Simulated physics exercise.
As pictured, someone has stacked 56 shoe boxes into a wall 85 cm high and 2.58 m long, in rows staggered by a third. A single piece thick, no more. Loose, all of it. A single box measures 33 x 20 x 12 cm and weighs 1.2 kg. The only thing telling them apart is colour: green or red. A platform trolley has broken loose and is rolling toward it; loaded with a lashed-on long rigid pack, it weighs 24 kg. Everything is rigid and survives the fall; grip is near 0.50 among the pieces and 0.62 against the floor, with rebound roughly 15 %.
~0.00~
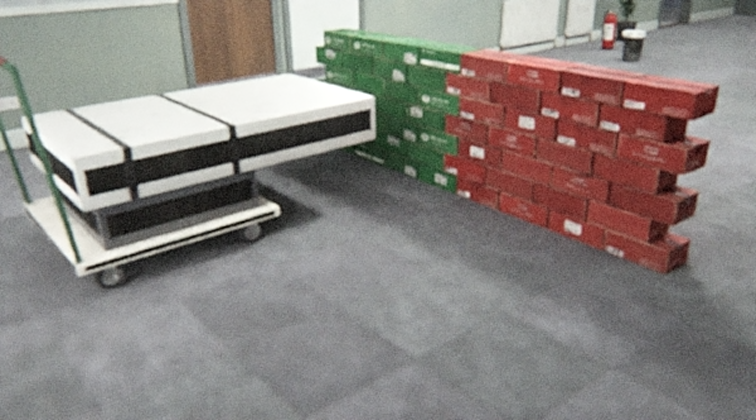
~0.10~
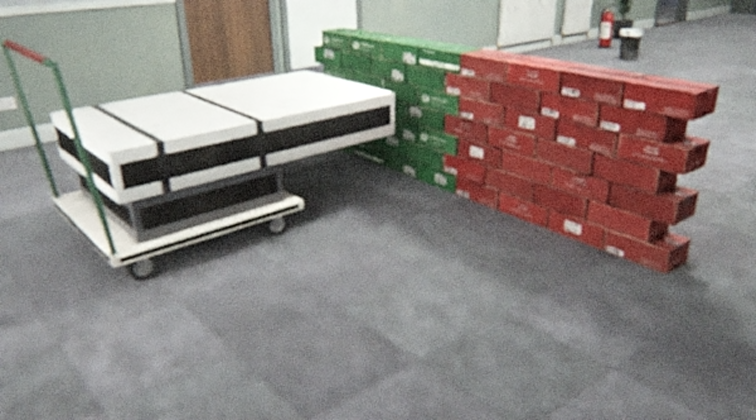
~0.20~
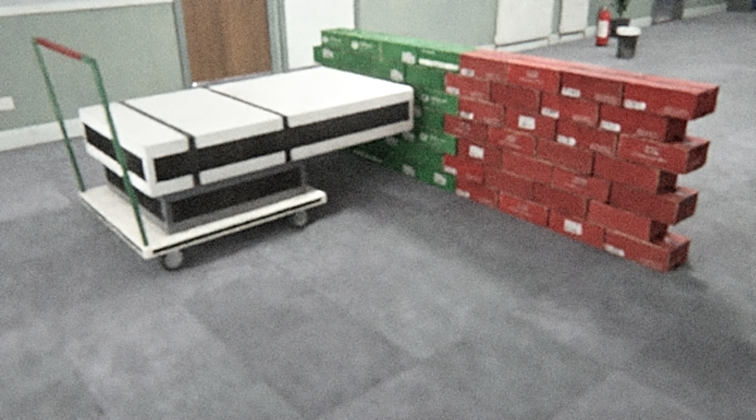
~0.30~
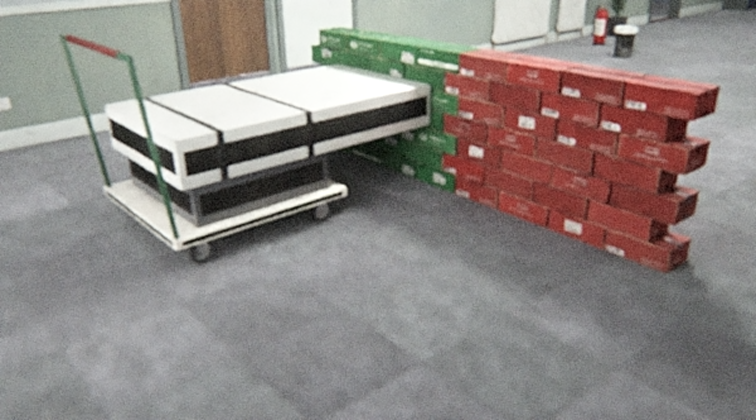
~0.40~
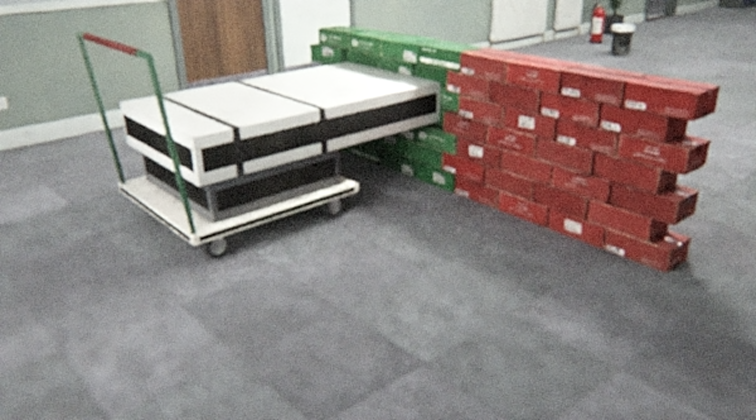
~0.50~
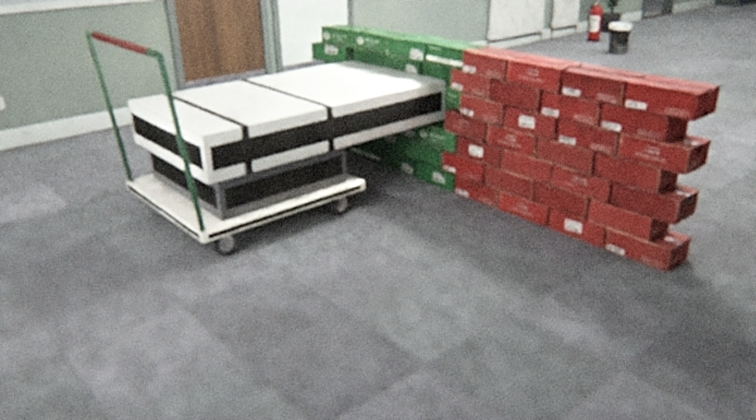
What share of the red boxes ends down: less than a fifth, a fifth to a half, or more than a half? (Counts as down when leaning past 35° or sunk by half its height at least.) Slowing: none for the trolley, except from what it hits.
Below a fifth.
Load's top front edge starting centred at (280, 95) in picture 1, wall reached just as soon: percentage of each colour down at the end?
Down at the end: Red 0 per cent, green 60 per cent.
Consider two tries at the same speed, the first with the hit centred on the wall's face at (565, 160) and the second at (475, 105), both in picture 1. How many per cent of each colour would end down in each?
First try then second: Red 70 and 50, green 10 and 30 per cent.
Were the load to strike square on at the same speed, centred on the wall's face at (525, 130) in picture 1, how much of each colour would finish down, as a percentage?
For red it's 60 per cent, for green 10 per cent.
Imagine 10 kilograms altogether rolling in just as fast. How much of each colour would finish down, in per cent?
Down by colour: Red 0, green 0 per cent.
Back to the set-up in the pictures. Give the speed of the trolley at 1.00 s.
I'd put it at roughly 0.0 m/s.
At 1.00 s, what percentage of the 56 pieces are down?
30 per cent.
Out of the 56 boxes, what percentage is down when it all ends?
Share: Approx. 30 %.
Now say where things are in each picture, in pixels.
In the first picture (we follow the side turned to the camera; the camera moves round a little), load (367, 111) 45 cm short of the wall; top red box (482, 68); top green box (400, 53); no piece has moved.
Load (387, 107) 31 cm short of the wall; top red box (482, 68), in the second picture.
Load (406, 103) 16 cm short of the wall; top red box (482, 68), in the third picture.
Load (423, 98) 18 mm short of the wall; top red box (481, 68), in the fourth picture.
Load (433, 96) 7 cm into the wall's line; top red box (481, 67); top green box (399, 52) displaced 17 mm; 16 stirred so far, in the fifth picture.
Load (439, 94) 12 cm into the wall's line; top red box (482, 65) displaced 24 mm; top green box (406, 49) displaced 7 cm; 26 stirred so far, in the sixth picture.
Around 0.70 s, load 16 cm past the wall's line, still rolling; none of the 28 red boxes down (0 of 56 in all colours); top red box tipped 12°; top green box tipped 12°.
Around 1.00 s, load 18 cm past the wall's line, stopped; 2 of the 28 red boxes down (17 of 56 in all colours); top red box tipped 44°, 47 mm lower; top green box tipped 44°, 9 cm lower.
Around 1.22 s, load 18 cm past the wall's line, stopped; 2 of the 28 red boxes down (17 of 56 in all colours); top red box on its side; top green box on its side.
Finally (2.1 s), load 18 cm past the wall's line, stopped; 2 of the 28 red boxes down (17 of 56 in all colours); top red box on its side; top green box on its side. That is 7 per cent. Seen by the last camera, middles, top red box near (553, 168), top green box near (488, 132).
